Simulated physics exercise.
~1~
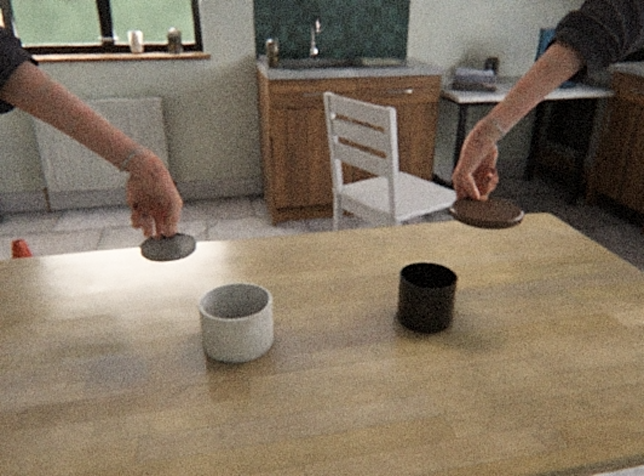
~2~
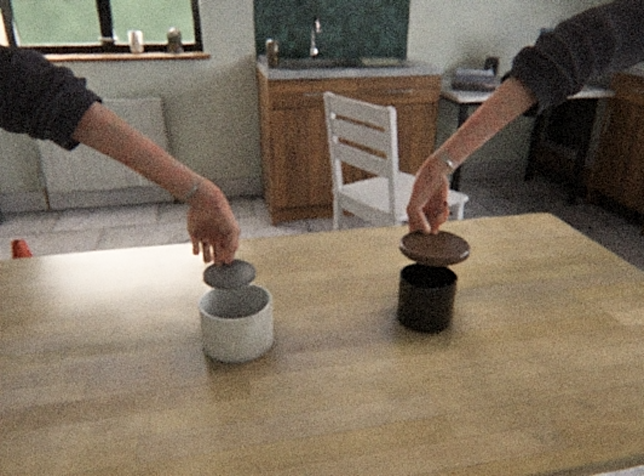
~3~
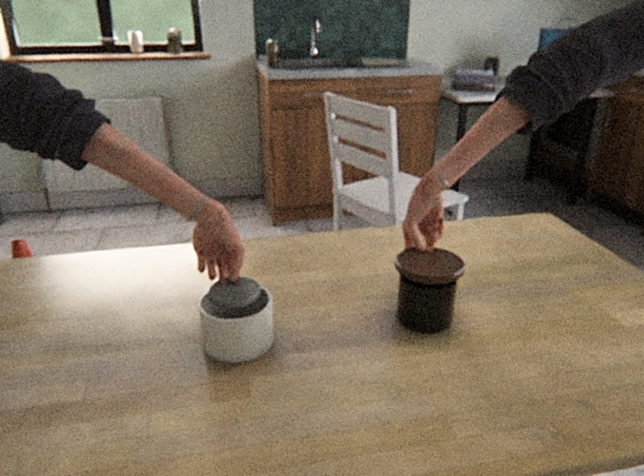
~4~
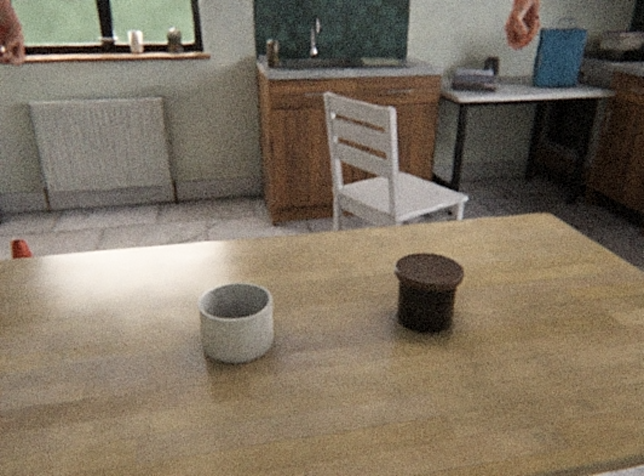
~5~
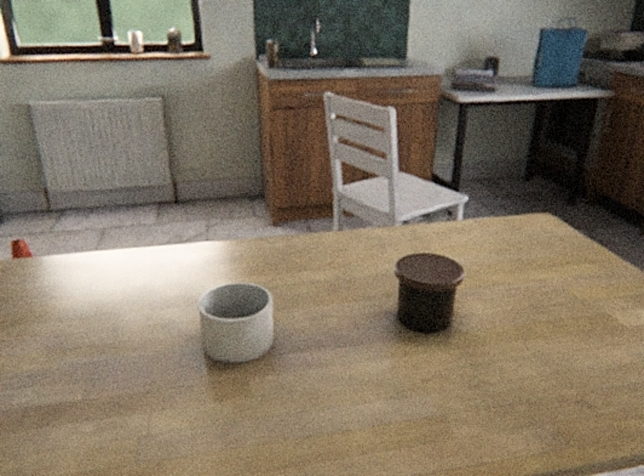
Two hands lower discs onto two cups; the brown one rests on top, the grey drops inside.
